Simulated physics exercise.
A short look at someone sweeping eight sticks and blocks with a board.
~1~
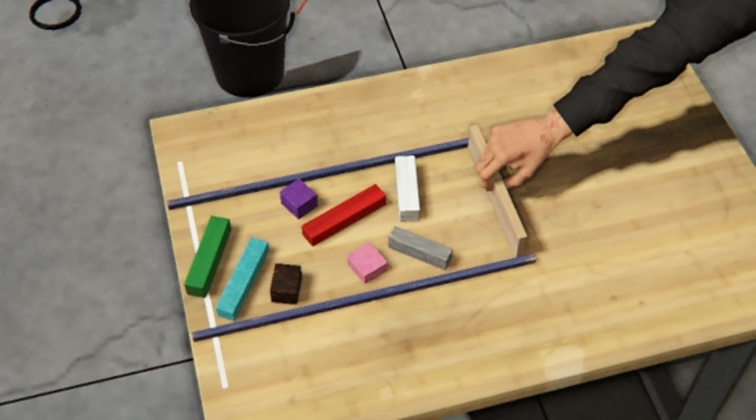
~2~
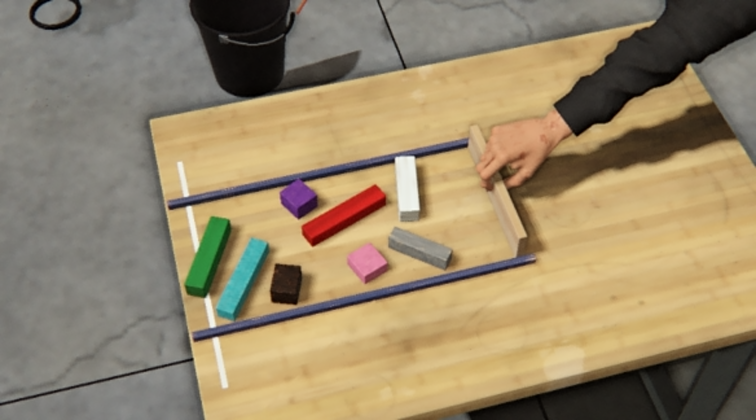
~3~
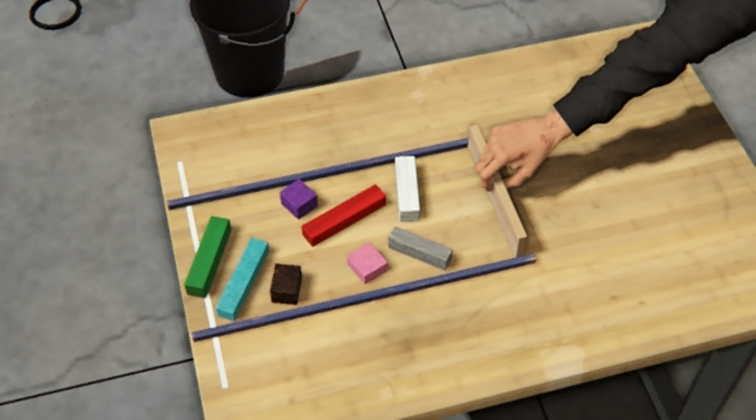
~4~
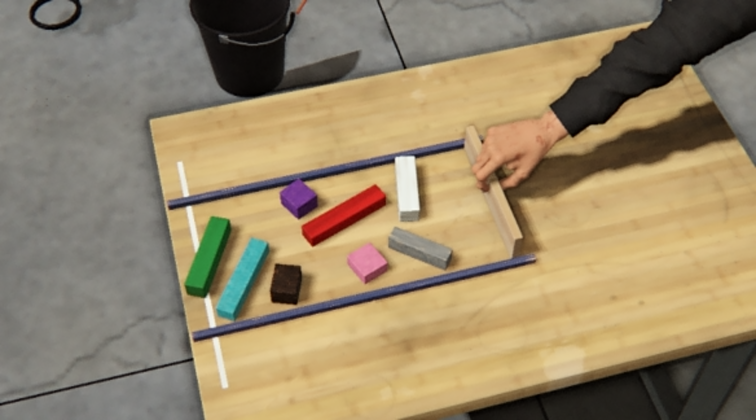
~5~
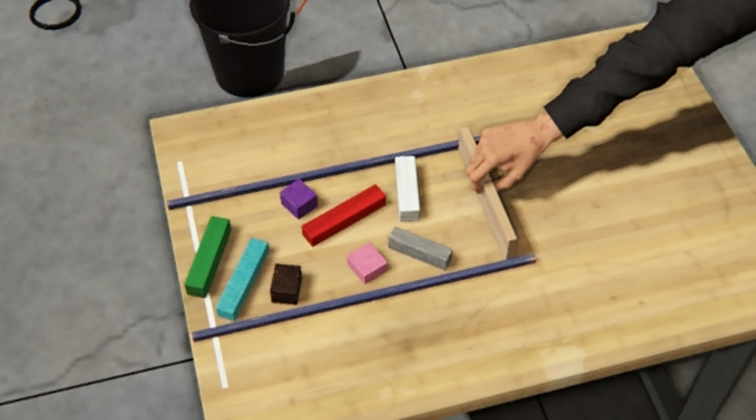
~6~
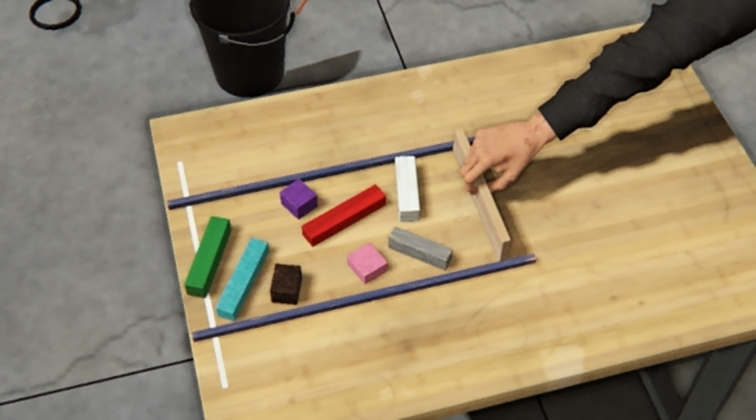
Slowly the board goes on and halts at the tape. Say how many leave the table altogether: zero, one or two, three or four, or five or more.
The number that fall off is five or more.
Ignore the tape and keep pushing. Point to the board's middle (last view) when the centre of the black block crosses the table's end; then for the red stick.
Near (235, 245) and (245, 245).
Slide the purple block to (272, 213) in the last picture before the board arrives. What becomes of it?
From there it comes down.
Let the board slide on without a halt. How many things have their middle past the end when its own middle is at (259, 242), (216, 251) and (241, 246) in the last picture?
Place by place, 2, 4 and 3.
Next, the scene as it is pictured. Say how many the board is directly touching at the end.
It touches 2.
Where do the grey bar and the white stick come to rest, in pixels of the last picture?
About (198, 293), and the other about (185, 237).
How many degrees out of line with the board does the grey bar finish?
Some 0 degrees.
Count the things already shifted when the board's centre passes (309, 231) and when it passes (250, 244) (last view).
By then 8, and 8.
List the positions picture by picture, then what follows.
The first frame shows green stick (208, 256); turquoise bar (243, 278); black block (286, 284); board (496, 190); tape (201, 266).
The second frame shows turquoise bar (243, 279); grey bar (420, 248).
The third frame shows black block (286, 284); pink block (367, 263).
The fourth frame shows green stick (208, 256); white stick (407, 189).
The fifth frame shows turquoise bar (243, 279); red stick (344, 215).
The sixth frame shows green stick (208, 256); turquoise bar (243, 279); black block (286, 284); board (480, 194); tape (201, 266).
A little later, none off yet; green stick at rest near (208, 256); turquoise bar moving near (237, 282); black block at rest near (286, 284).
When it is over, the number that fall off is five or more; down, pink block, red stick, purple block, black block, turquoise bar and green stick.
